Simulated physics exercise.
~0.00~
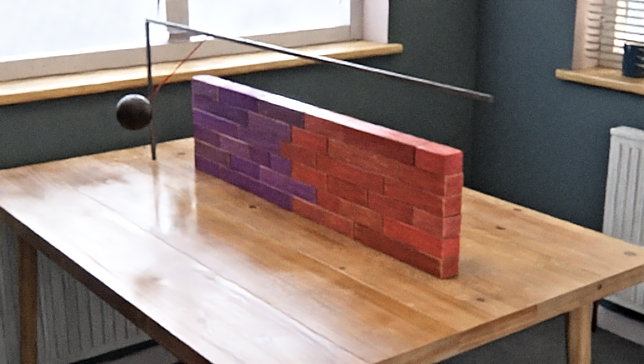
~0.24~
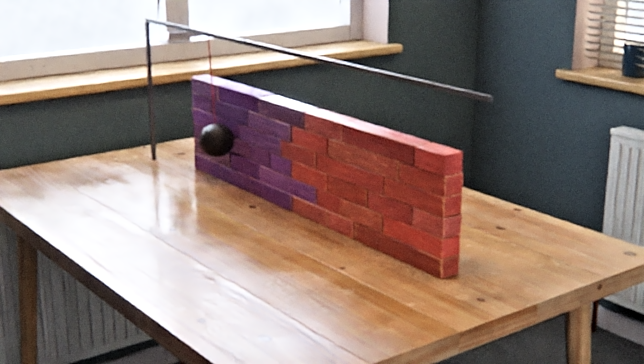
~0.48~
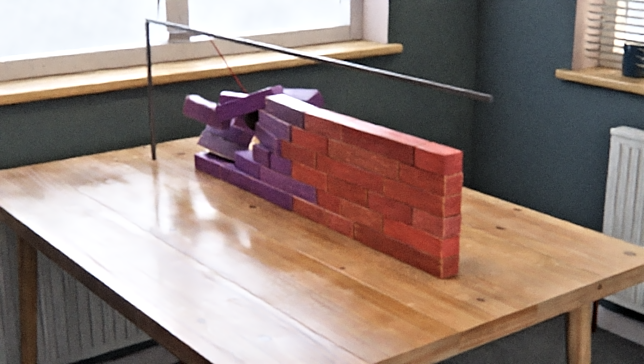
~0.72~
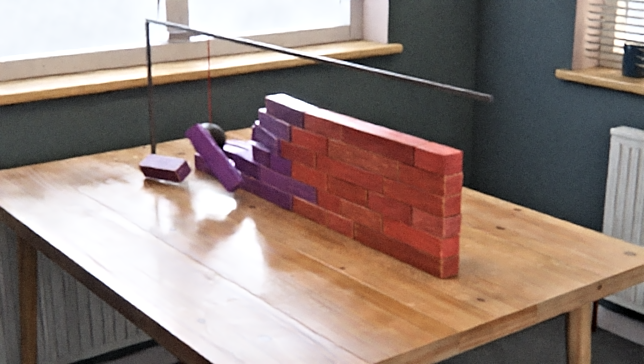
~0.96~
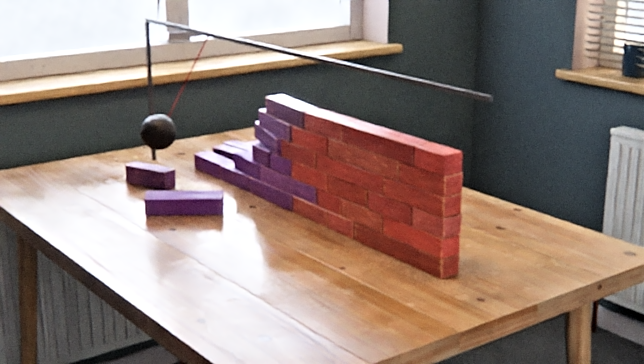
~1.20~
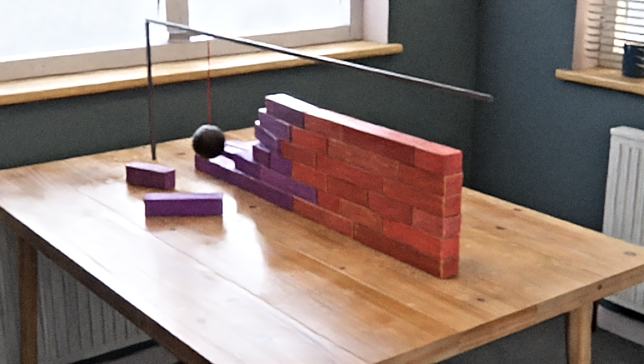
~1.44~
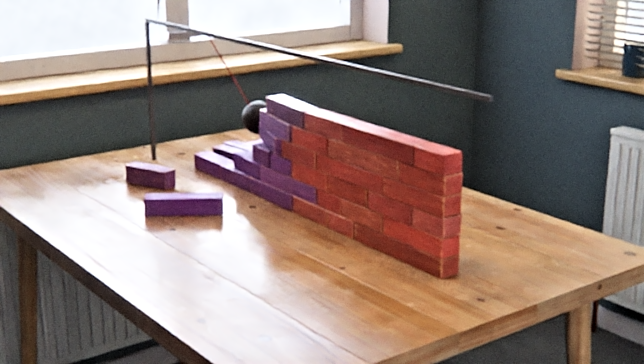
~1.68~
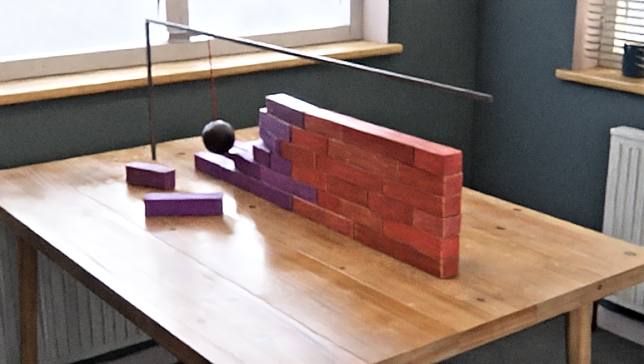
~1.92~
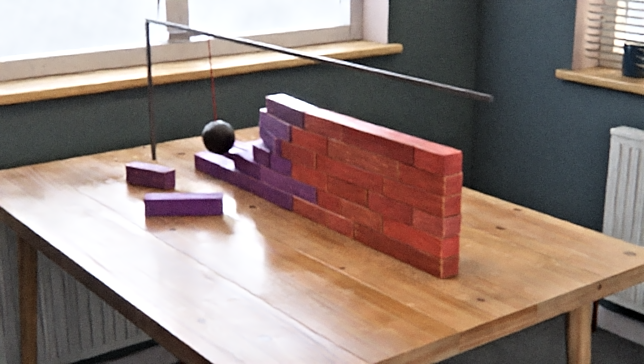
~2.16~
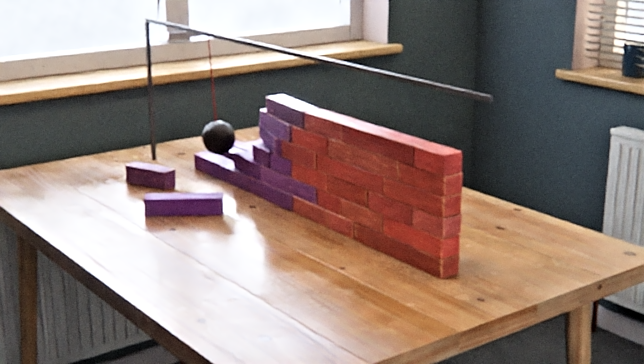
A dark ball hanging from a thin frame swings right into the purple end of a purple and red block wall on a wooden table, knocking several purple blocks off, then swings back and forth and settles beside the stepped purple remains, with the red section still standing.
